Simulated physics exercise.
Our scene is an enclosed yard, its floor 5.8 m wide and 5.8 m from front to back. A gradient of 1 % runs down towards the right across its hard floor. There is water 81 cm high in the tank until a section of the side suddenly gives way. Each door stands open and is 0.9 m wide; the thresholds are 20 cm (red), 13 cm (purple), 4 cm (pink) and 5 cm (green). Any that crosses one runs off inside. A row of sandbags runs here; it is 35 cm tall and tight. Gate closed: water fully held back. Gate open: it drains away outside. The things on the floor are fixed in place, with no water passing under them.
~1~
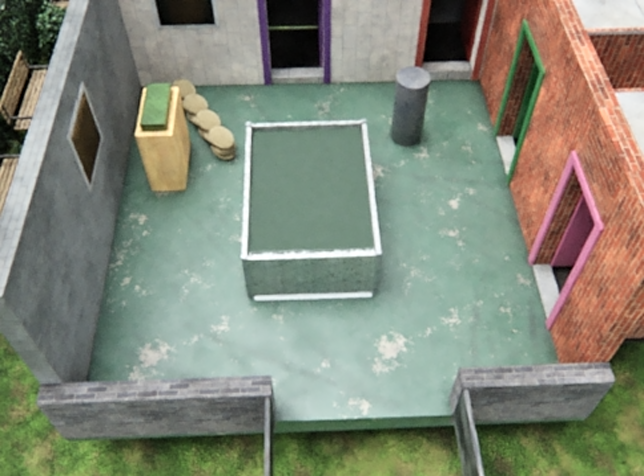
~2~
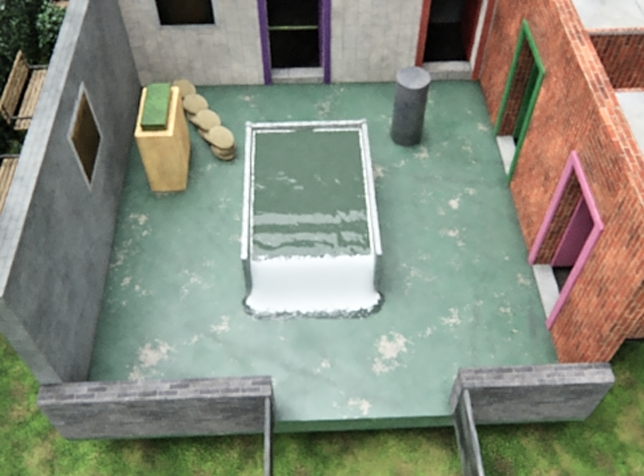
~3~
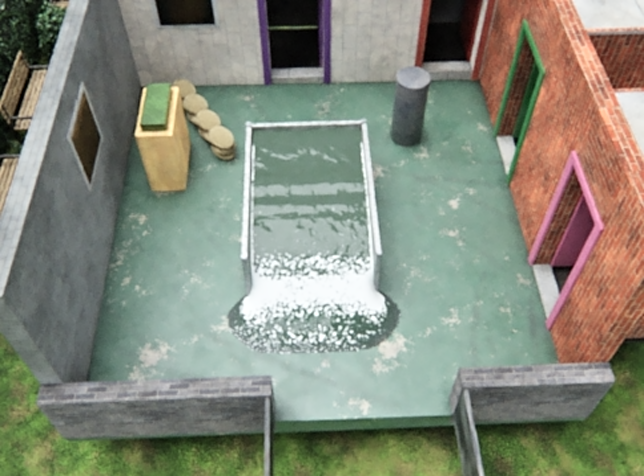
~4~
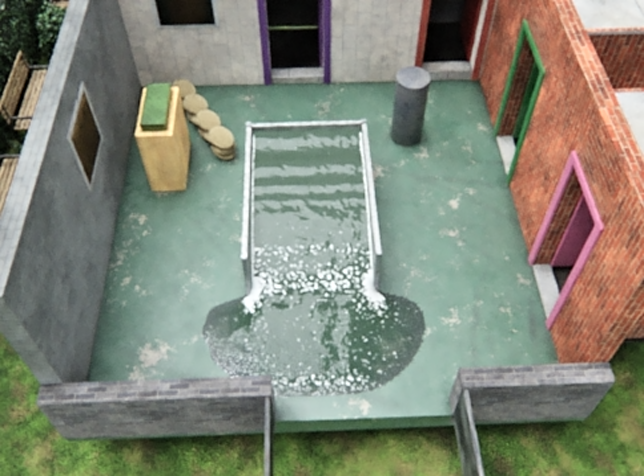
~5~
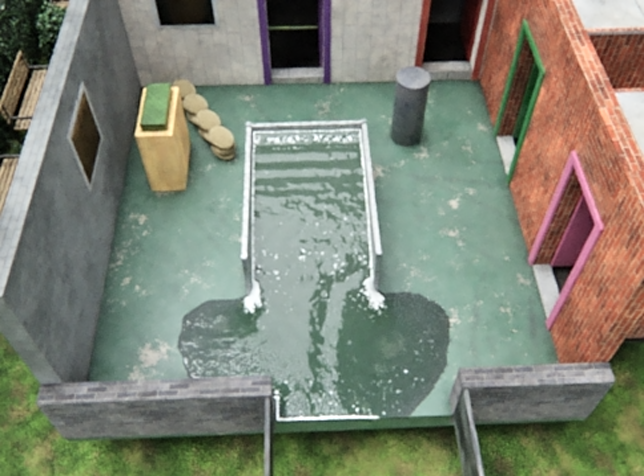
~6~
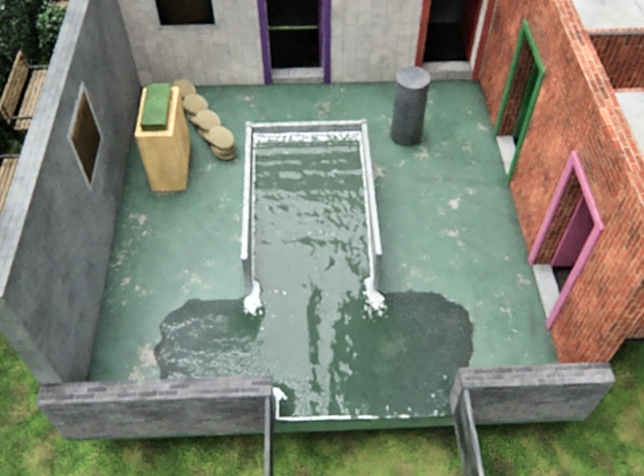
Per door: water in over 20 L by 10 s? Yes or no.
Red door no, purple door no, pink door no, green door no.
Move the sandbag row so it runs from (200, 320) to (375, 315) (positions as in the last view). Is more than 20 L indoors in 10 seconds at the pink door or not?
So pink goes beyond.
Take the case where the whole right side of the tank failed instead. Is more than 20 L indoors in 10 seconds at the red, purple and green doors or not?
Then it goes red too high, purple fine, green too high.
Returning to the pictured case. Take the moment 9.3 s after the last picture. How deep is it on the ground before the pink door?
Depth: ~ 2.0 cm.
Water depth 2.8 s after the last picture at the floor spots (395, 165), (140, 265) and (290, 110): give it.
In that order: 0, 7 and 0 cm.
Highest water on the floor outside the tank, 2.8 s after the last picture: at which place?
Near (98, 408).
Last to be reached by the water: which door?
It's the red door.
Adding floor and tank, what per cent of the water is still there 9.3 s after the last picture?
About 36 per cent.
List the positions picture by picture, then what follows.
In the first picture, still water, 81 cm deep, in the tank at (309, 188).
In the second picture, the front is at (378, 297), 0.9 m from the gap at (312, 279); 0.4 m2 of floor is under water; 81 cm left at the back of the tank.
In the third picture, the front is at (238, 329), 1.1 m from the gap at (312, 282); 1.4 m2 of floor is under water; 81 cm left at the back of the tank.
In the fourth picture, water pours out at (312, 284) and has run 1.5 m, to a hidden place; typically 11 cm deep outside, 80 cm at the tank's back.
In the fifth picture, the front is at a hidden place, 2.0 m from the gap at (312, 284); 4.7 m2 of floor is under water; 73 cm left at the back of the tank.
In the sixth picture, water pours out at (312, 285) and has run 2.3 m, to a hidden place; typically 8 cm deep outside, 67 cm at the tank's back.
Then, 0.7 s after the last picture water covers 20 % of the floor and is deepest (41 cm) near (265, 402); red door not reached, purple door not reached, pink door not reached, green door not reached.
Then, 1.5 s after the last picture water covers 25 % of the floor and is deepest (35 cm) near (98, 408); red door not reached, purple door not reached, pink door 4 cm at the sill, 0 L in, green door not reached.
Then, 2.8 s after the last picture water covers 50 % of the floor and is deepest (21 cm) near (98, 408); red door not reached, purple door not reached, pink door 4 cm at the sill, 0 L in, green door not reached.
Then, 5.3 s after the last picture water covers 70 % of the floor and is deepest (12 cm) near (233, 163); red door not reached, purple door 6 cm at the sill, 0 L in, pink door 3 cm at the sill, 0 L in, green door 2 cm at the sill, 0 L in.
Then, 9.3 s after the last picture water covers 80 % of the floor and is deepest (8 cm) near (151, 166); red door 7 cm at the sill, 0 L in, purple door 2 cm at the sill, 0 L in, pink door 2 cm at the sill, 0 L in, green door 5 cm at the sill, 0 L in.
